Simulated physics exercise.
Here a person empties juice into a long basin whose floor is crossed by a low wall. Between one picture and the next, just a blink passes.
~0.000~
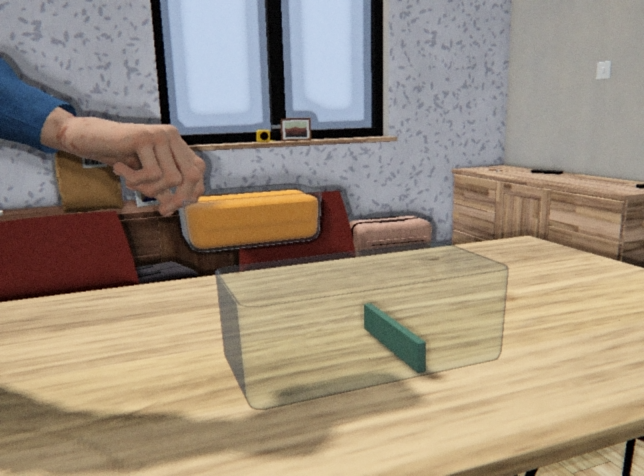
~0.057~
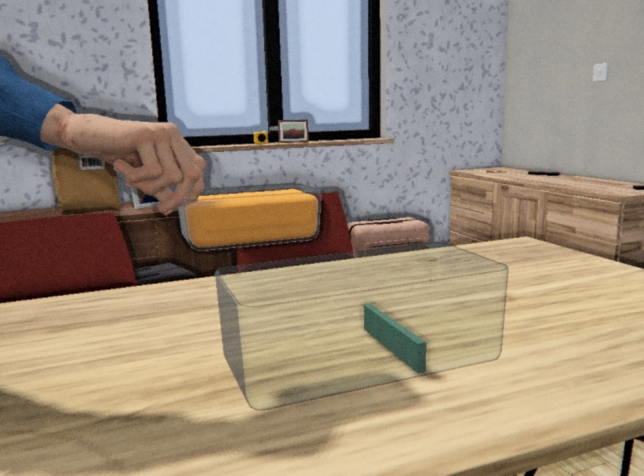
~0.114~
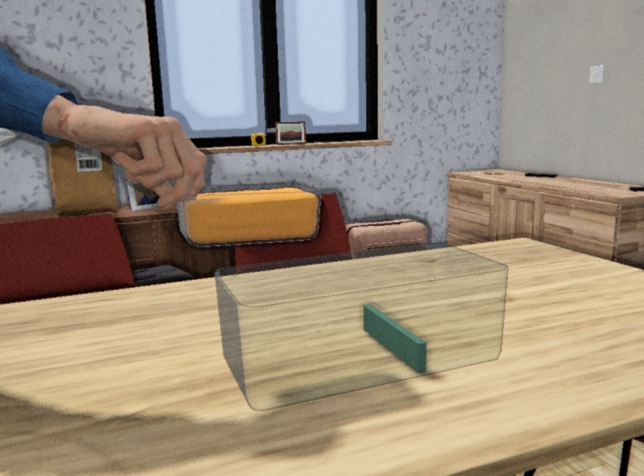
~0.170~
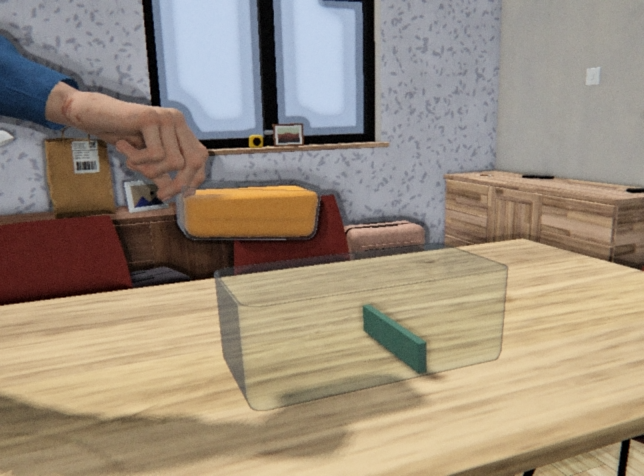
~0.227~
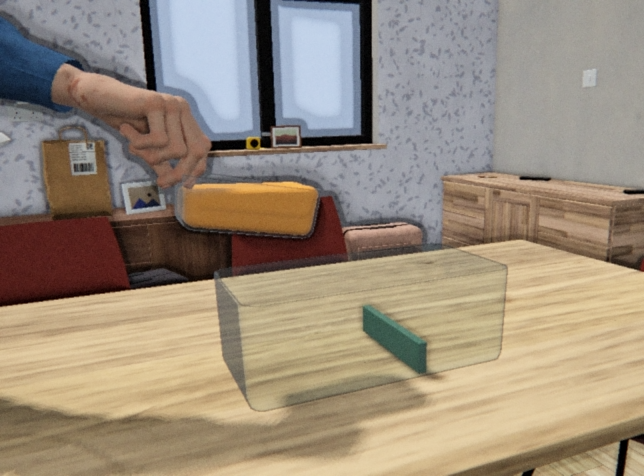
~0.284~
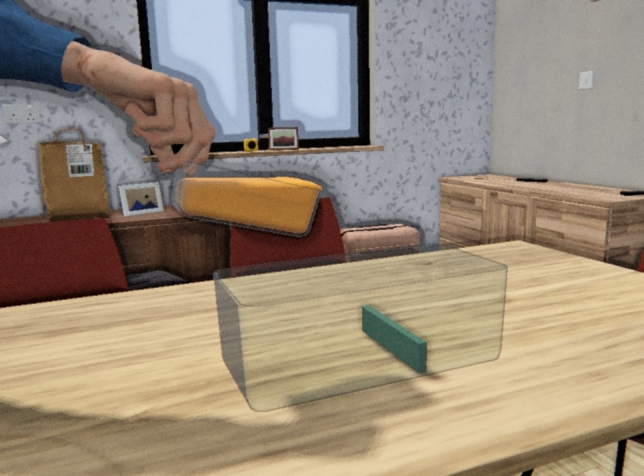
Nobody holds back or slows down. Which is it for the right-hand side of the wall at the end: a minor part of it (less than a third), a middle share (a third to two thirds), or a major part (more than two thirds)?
Middling share.
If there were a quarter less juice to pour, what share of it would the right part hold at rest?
It should come out close to 35 per cent.
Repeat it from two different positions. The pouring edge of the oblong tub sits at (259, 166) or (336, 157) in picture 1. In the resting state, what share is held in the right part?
Estimate: 10 per cent, then 80 per cent.
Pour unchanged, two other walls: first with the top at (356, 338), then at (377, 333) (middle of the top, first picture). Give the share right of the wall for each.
Case 1: 85 %; case 2: 70 %.
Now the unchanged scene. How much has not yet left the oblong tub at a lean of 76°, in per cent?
Some 20 per cent.
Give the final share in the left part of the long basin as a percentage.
Close to 40 in a hundred.
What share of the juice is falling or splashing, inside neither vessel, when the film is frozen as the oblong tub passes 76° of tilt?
About 45 per cent.
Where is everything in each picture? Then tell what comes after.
Tilt 0°; pouring edge (311, 189); surface from (182, 204) to (308, 194); the long basin's rim runs from (227, 288) to (474, 255); the wall's top is at (392, 323), in the first frame.
Tilt 1°; pouring edge (311, 189); surface from (183, 203) to (308, 194), in the second frame.
Tilt 3°; pouring edge (311, 189); surface from (182, 201) to (307, 192), in the third frame.
Tilt 6°; pouring edge (311, 189); surface from (182, 197) to (307, 189), in the fourth frame.
Tilt 10°; pouring edge (310, 189); surface from (180, 191) to (307, 186), in the fifth frame.
Tilt 15°; pouring edge (310, 189); surface from (179, 184) to (306, 184); 3 per cent is over the edge, in the sixth frame.
A moment on, the oblong tub is tipped on its side and 18 per cent is still to pour, 27 is left of the wall and 9 right of it.
Next, the oblong tub is tipped right over and 1 per cent is still to pour, 37 is left of the wall and 57 right of it.
Then the oblong tub is tipped right over and 0 per cent is still to pour, 42 is left of the wall and 57 right of it.
Later the oblong tub is tipped right over and 0 per cent is still to pour, 42 is left of the wall and 57 right of it.
At rest 42 per cent lies left of the wall, 57 right of it and 1 outside.
